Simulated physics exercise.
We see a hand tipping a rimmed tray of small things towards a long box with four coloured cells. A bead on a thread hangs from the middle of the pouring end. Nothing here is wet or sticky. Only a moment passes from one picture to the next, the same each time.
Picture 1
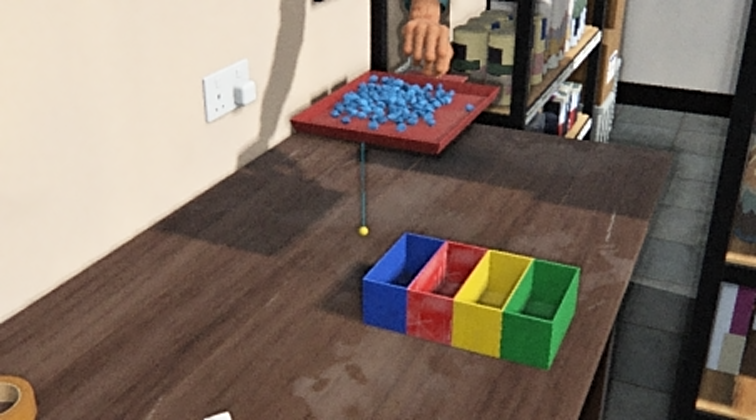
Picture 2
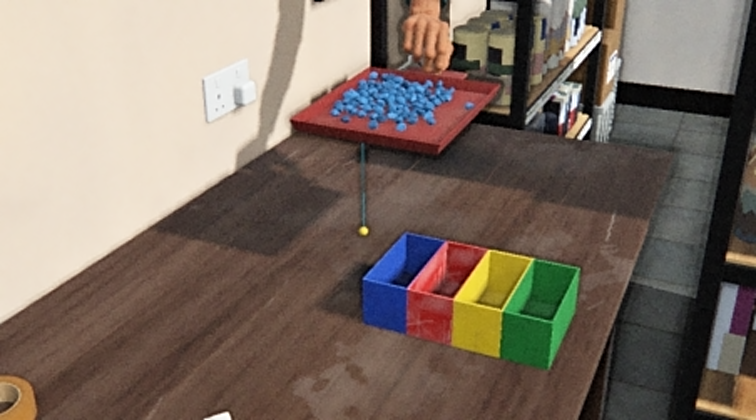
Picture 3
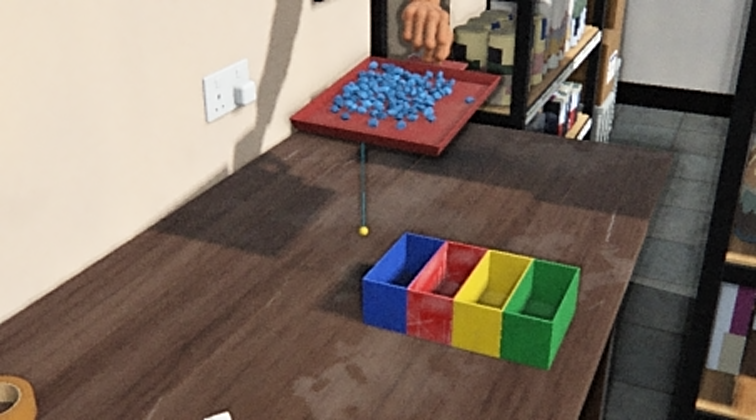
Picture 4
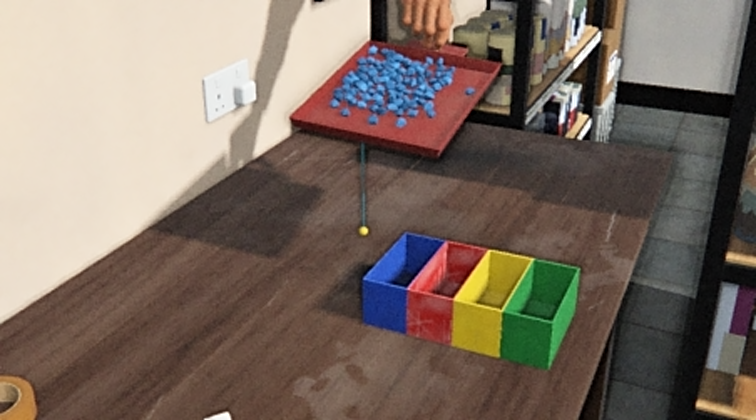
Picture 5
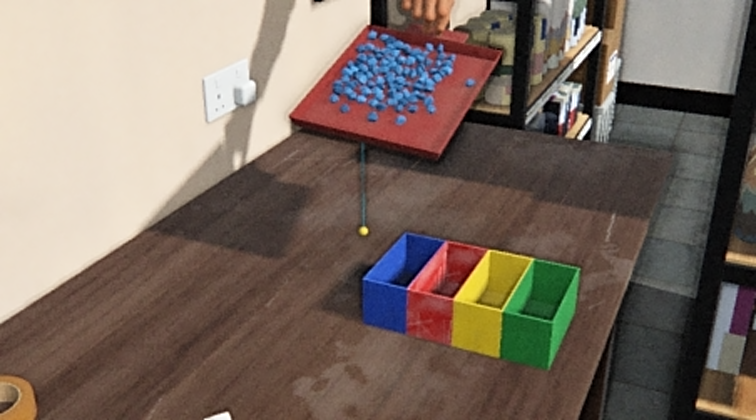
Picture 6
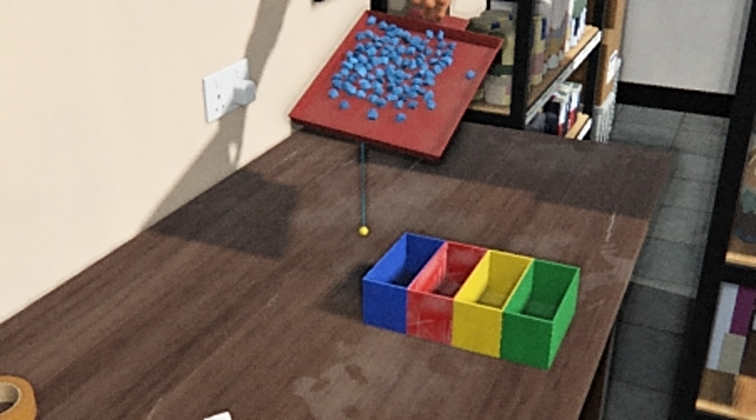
In this clip, a hand gradually raises the back of a red tray of small blue pieces, tilting its front edge slightly lower at the right, while the hanging yellow bead and the blue, red, yellow and green compartments stay still.
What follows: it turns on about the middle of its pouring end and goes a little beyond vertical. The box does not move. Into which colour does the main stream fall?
The blue one ends fullest.
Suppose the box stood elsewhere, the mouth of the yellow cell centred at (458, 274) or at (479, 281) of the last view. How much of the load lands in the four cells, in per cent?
First some 80, then 70 per cent.
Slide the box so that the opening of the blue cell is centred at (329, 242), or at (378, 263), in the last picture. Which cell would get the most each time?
At the first place that yellow cell, at the second that red cell.
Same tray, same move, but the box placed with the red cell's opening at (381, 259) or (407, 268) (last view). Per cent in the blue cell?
First some 10, then 20 per cent.
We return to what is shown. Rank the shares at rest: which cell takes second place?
Second comes the red cell.
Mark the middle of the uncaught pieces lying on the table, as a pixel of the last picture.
Close to (344, 325).
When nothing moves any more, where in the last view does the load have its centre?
Close to (399, 313).
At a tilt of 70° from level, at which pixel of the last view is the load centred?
Roughly at (391, 151).
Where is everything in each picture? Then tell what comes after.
The first frame shows corners of the pouring end near (295, 119) and (437, 141), level; middle of the load near (390, 102), aquarium stones; bead on its thread near (363, 231); blue cell near (385, 302); red cell near (430, 313); yellow cell near (477, 324); green cell near (526, 336).
The second frame shows corners of the pouring end near (295, 118) and (437, 142), level; middle of the load near (390, 100).
The third frame shows corners of the pouring end near (295, 117) and (437, 144), tipped barely, lowest at the right corner; middle of the load near (390, 94).
The fourth frame shows corners of the pouring end near (295, 116) and (437, 146), tipped a little, lowest at the right corner; middle of the load near (390, 85).
The fifth frame shows corners of the pouring end near (294, 115) and (437, 149), tipped clearly, lowest at the right corner; middle of the load near (390, 76).
The sixth frame shows corners of the pouring end near (294, 114) and (437, 152), tipped clearly, lowest at the right corner; middle of the load near (389, 69); blue cell near (385, 302); red cell near (430, 313); yellow cell near (477, 324); green cell near (526, 336).
Shortly afterwards, tray tipped steeply; near two thirds on the tray; near a third falling or outside the box.
Next, tray tipped past a quarter turn; near a third in the blue cell; near a quarter in the red cell; near half falling or outside the box.
Some moments later, tray tipped past a quarter turn; near a third in the blue cell; near a quarter in the red cell; near a third falling or outside the box.
In the end, tray tipped past a quarter turn; near a third in the blue cell; near a quarter in the red cell; none at all in the green cell; none at all in the yellow cell; near a third outside the box.
